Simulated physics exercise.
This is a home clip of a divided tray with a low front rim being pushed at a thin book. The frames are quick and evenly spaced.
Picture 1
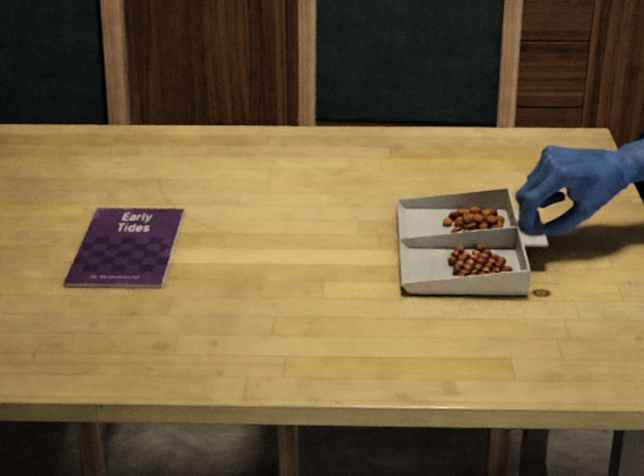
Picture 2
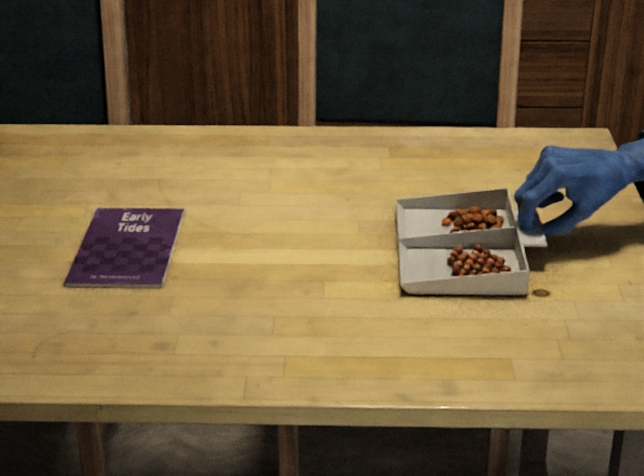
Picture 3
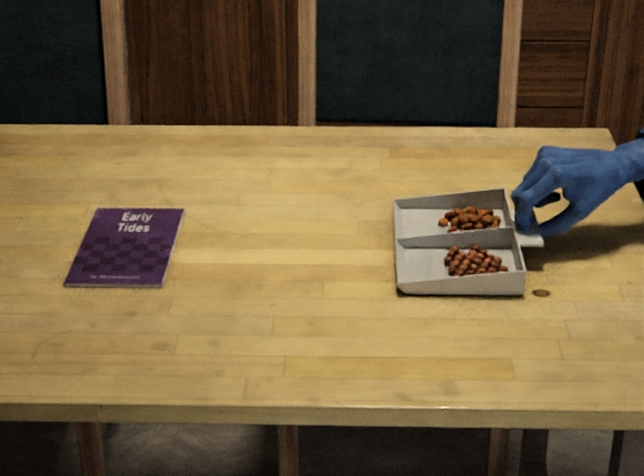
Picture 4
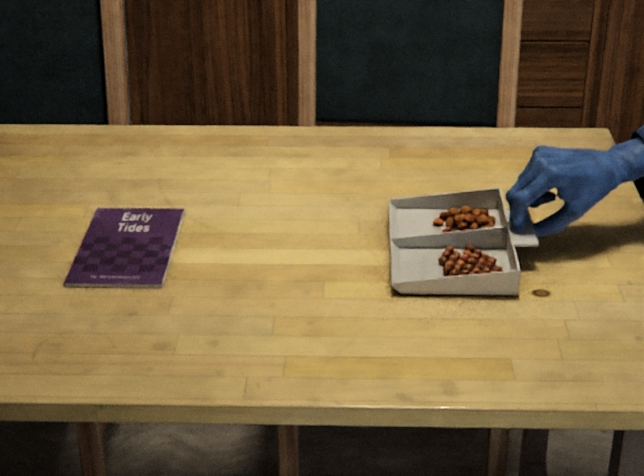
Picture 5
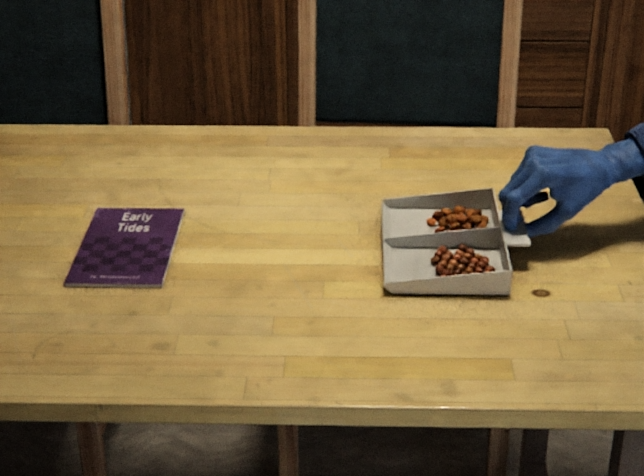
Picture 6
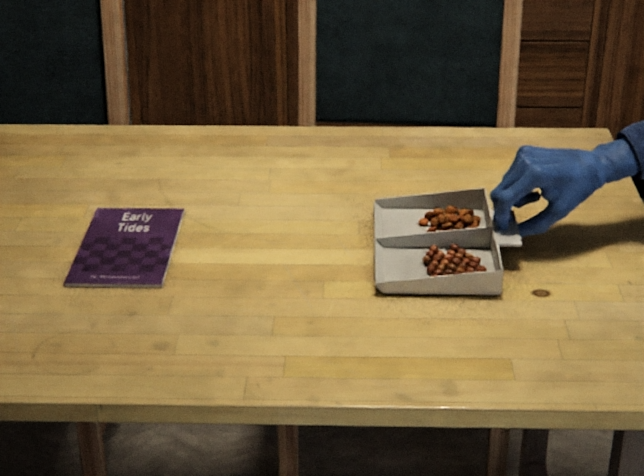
At first, a blue-gloved hand holds the right side of a gray divided tray with two small piles of brown pieces, while a purple book lies to the left on a wooden table. The hand then slides the tray slowly a short way left, the piles moving with it, while the book stays still.
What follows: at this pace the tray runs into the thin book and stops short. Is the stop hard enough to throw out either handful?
Observed: The front handful is retained and the back handful is retained.
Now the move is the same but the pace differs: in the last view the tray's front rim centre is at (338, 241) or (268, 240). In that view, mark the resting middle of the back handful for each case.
Its middle ends up close to (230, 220) the first time, and close to (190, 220) the second time.
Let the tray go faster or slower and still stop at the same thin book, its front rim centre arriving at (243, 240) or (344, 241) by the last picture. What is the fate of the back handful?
It does not all stay in the first time and is fully retained the second time.
Then, 0.63 s past the last view, tray still sliding, front rim near (279, 240); front handful all inside; back handful all inside.
Then, 1.36 s past the last view, tray stopped at the thin book; front handful all inside; back handful all inside.
Then, 1.57 s past the last view, tray stopped at the thin book; front handful all inside, moved towards the front rim; back handful all inside.
Finally, tray stopped at the thin book; front handful all inside, moved towards the front rim; back handful all inside.
